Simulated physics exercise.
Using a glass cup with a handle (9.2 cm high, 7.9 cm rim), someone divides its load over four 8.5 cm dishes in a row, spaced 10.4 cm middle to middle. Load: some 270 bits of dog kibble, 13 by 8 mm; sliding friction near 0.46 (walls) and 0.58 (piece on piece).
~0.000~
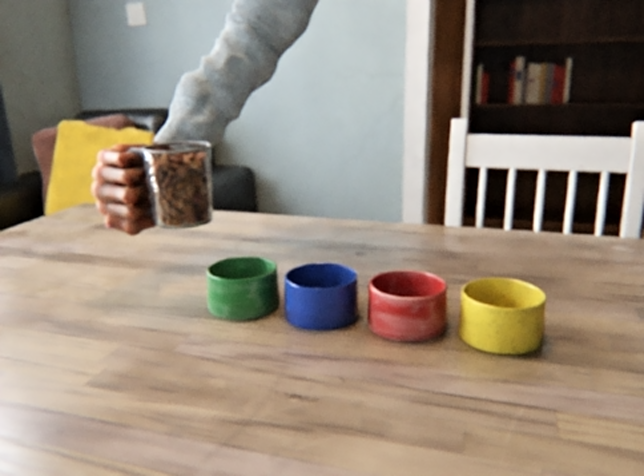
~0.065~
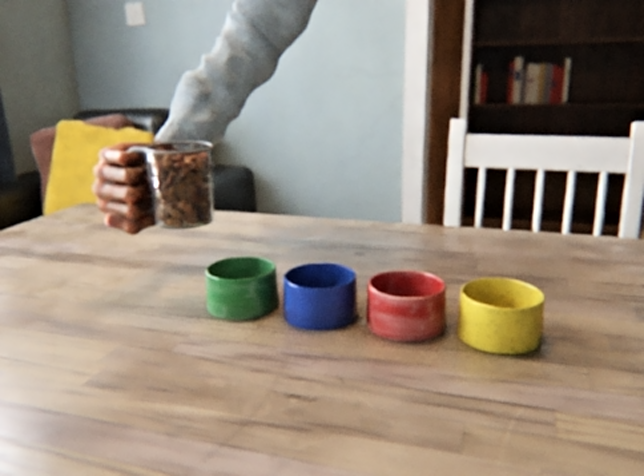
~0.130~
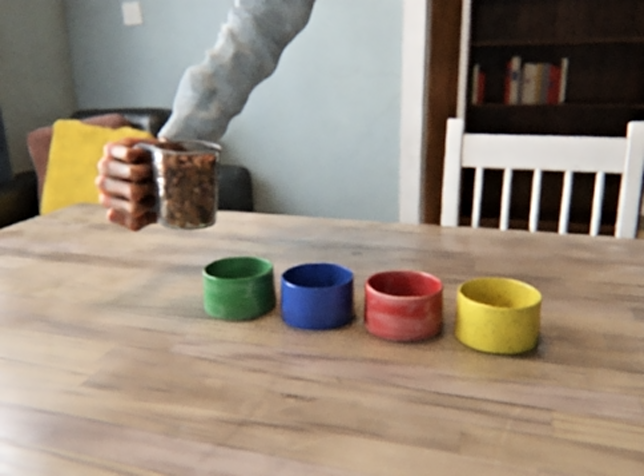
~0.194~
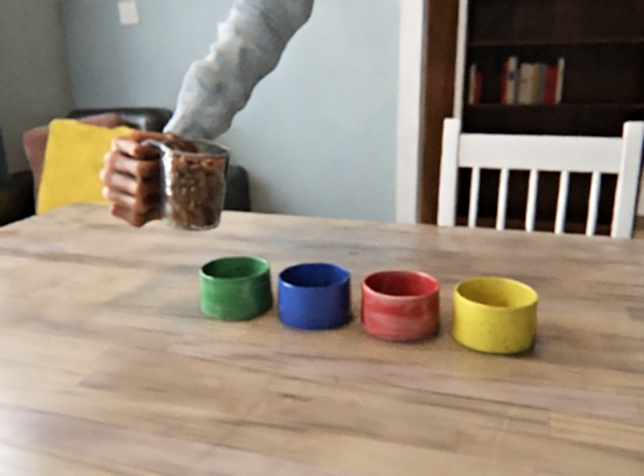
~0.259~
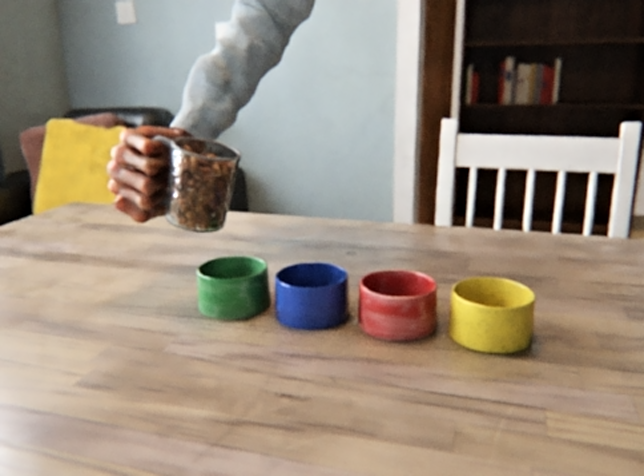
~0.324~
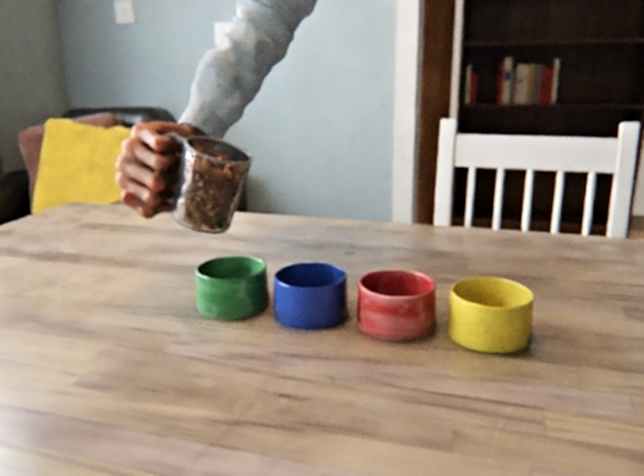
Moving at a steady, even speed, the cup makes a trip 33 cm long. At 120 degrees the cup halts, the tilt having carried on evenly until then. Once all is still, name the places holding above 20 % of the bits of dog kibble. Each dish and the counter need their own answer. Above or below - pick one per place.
Red: Below; blue: Below; green: Below; yellow: Above; counter: Below.
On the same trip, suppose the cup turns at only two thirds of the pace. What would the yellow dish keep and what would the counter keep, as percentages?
Yellow 90; counter 10.
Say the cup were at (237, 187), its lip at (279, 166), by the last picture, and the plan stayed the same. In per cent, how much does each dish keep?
Red 0, blue 0, green 0, yellow 90.
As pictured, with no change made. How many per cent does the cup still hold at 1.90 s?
My guess is near 10 per cent.
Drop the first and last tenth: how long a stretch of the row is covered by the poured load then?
About 6 cm.
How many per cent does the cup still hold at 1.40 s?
About 90 percent of the load.
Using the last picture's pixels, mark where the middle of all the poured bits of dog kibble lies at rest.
Estimated resting centre: Around (493, 307).
After 0.97 s, tilt 67 degrees; cup holds 100 %.
After 1.40 s, tilt 98 degrees; cup holds 90 %, yellow 5 %.
After 1.90 s, tilt 120 degrees; cup holds 10 %, yellow 85 %.
By 2.9 s all is still; red 0 %, blue 0 %, green 0 %, yellow 90 %, counter 10 %.
